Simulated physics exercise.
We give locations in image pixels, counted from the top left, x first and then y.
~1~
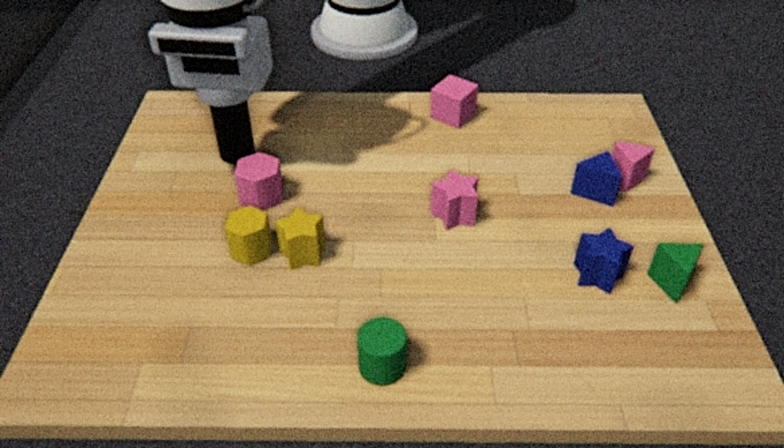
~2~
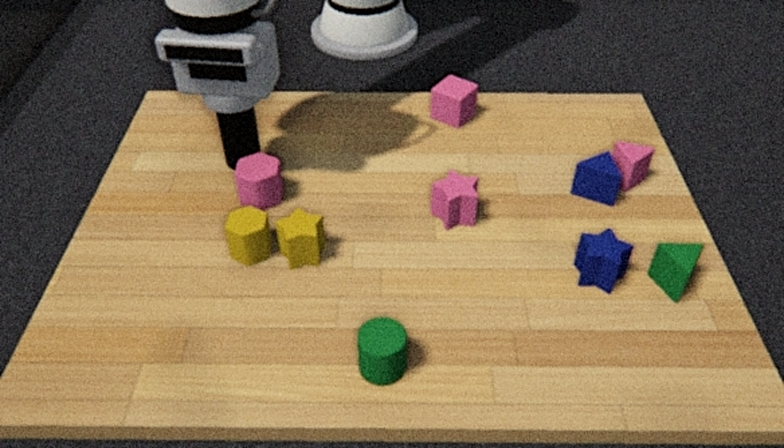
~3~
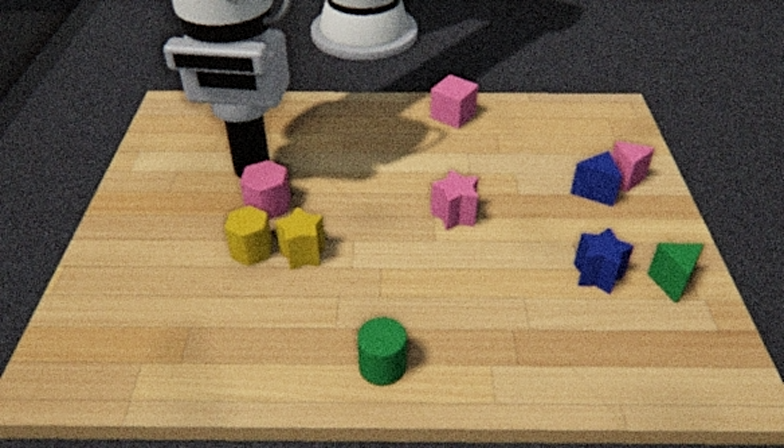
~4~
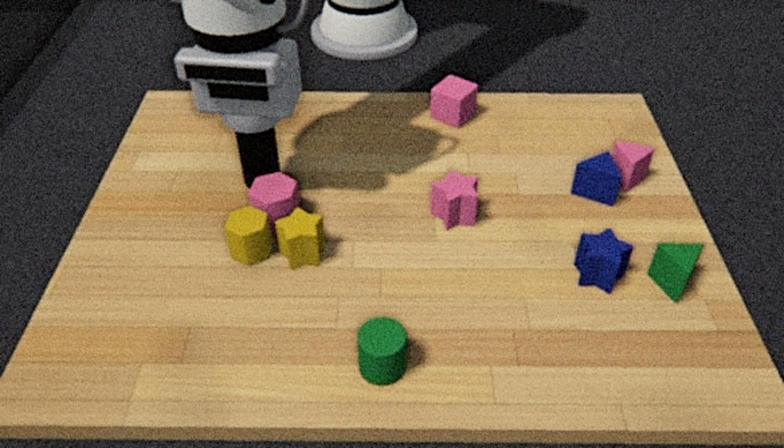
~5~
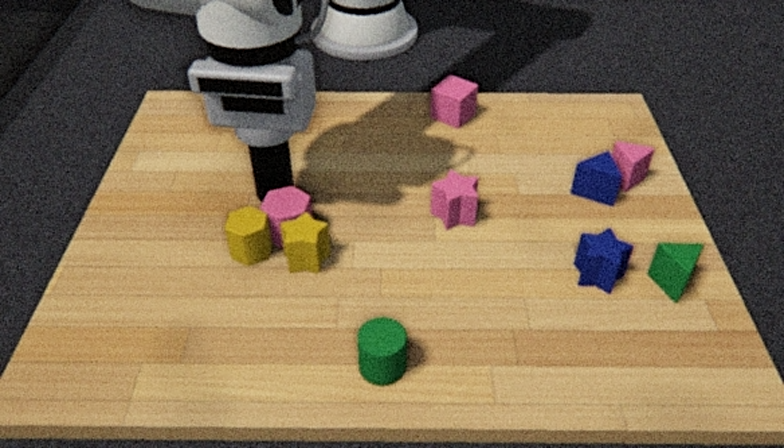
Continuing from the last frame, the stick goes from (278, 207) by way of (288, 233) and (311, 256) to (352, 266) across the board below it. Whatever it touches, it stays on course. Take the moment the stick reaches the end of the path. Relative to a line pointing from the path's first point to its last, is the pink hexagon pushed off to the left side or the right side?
It moves over to the right.
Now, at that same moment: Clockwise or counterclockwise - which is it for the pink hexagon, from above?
Clockwise, looking down.
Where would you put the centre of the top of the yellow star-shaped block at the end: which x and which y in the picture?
My estimate: (352, 303).
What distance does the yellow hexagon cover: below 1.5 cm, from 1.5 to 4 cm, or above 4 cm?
Result: Under 1.5 cm.
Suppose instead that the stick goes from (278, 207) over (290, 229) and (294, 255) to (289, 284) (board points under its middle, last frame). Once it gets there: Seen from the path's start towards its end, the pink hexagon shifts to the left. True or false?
My answer: True.
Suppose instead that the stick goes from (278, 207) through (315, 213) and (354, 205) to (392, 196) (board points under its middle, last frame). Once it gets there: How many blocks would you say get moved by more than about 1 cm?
Most likely two.
On the path given first. One third of the way, stick (286, 221); yellow hexagon (245, 223), turned 20° clockwise; pink hexagon (301, 228); yellow star-shaped block (323, 254).
Two thirds of the way, stick (310, 244); yellow hexagon (245, 223), turned 20° clockwise; pink hexagon (324, 254); yellow star-shaped block (344, 284).
At the end, stick (351, 253); yellow hexagon (245, 223), turned 20° clockwise; pink hexagon (352, 268), turned 25° clockwise; yellow star-shaped block (352, 303), turned 35° clockwise.
